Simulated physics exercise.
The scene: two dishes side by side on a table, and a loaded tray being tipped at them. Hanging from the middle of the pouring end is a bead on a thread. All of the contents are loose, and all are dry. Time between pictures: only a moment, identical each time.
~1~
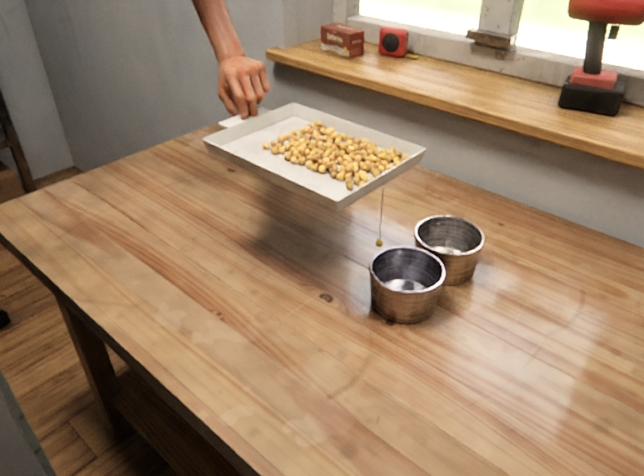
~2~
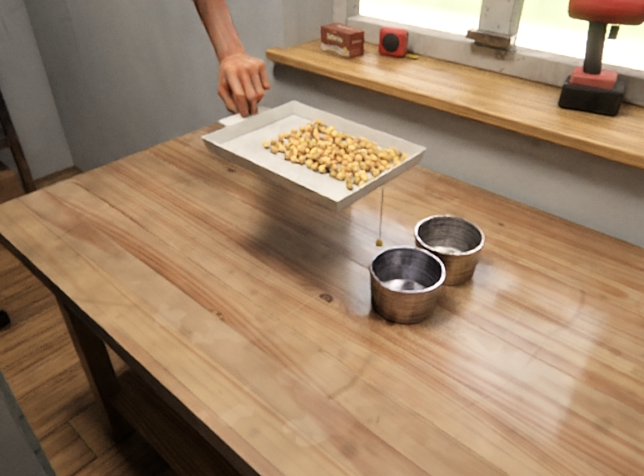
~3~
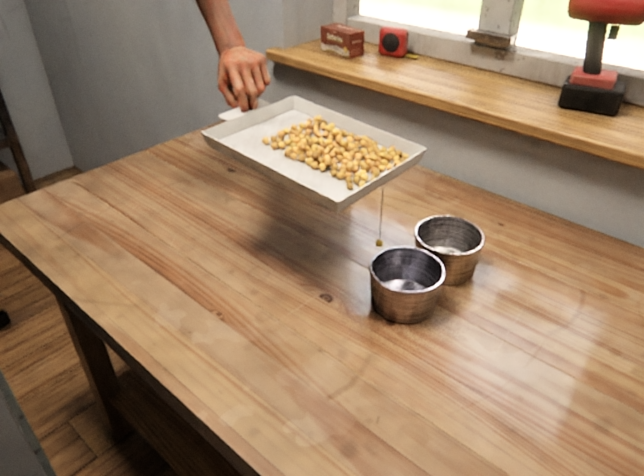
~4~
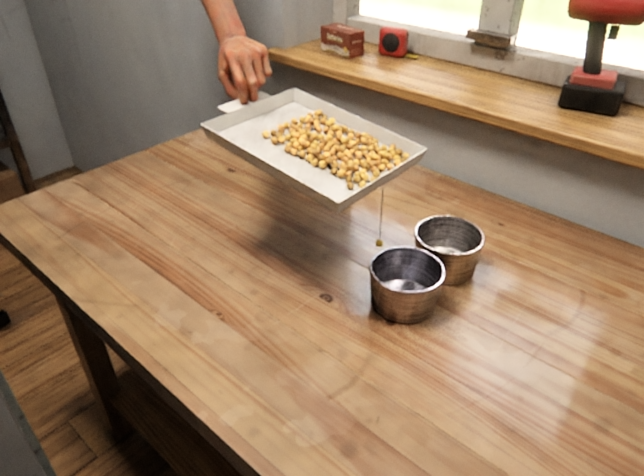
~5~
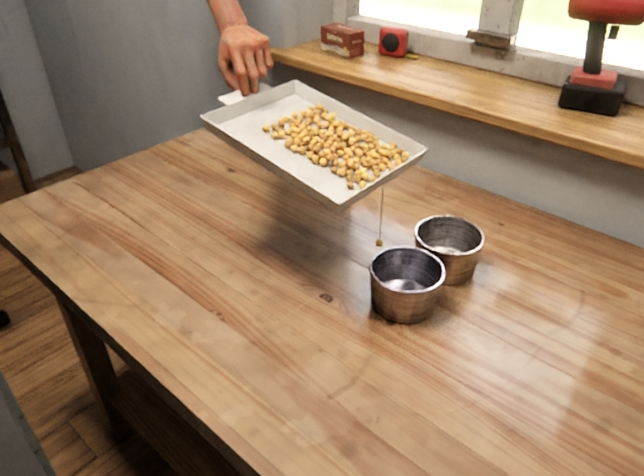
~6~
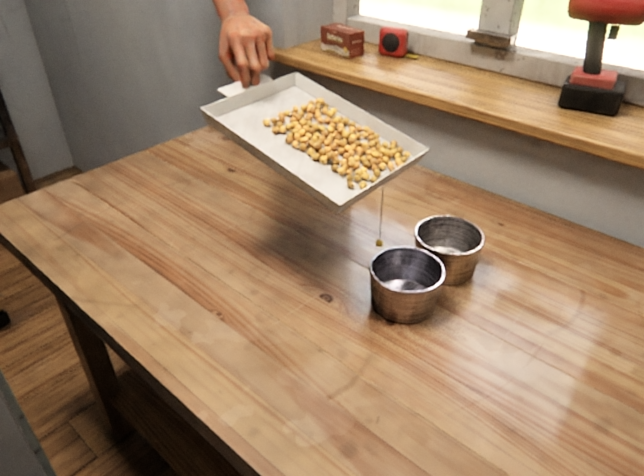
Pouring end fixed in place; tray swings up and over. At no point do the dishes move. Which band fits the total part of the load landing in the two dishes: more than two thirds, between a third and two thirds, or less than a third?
Between a third and two thirds lands in them.
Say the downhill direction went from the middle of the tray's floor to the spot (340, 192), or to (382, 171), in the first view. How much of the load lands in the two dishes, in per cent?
So it's 20 percent with the first slope and 80 percent with the other.
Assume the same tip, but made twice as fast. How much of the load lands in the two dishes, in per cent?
About 50 %.
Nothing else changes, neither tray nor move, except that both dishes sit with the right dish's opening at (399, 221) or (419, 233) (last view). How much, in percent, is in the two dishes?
Approximately 0 percent, followed by approximately 30 percent.
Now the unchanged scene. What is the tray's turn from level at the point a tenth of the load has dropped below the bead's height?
Around 105° at that moment.
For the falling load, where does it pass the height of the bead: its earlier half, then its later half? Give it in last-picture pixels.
The opening half passes (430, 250), the closing half (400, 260).
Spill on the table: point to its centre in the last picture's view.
Estimated middle: Around (418, 342).
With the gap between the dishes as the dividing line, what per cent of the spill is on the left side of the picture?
Some 50 %.
Just after the last frame, tray tipped steeply; every one on the tray.
A moment on, tray tipped right over; almost all on the tray; just a few in the left dish; just a few in the air.
Further on, tray tipped past a quarter turn; roughly a third in the left dish; about a tenth in the right dish; roughly half outside both.
When it is over, tray tipped past a quarter turn; roughly a third in the left dish; about a tenth in the right dish; roughly half outside both.
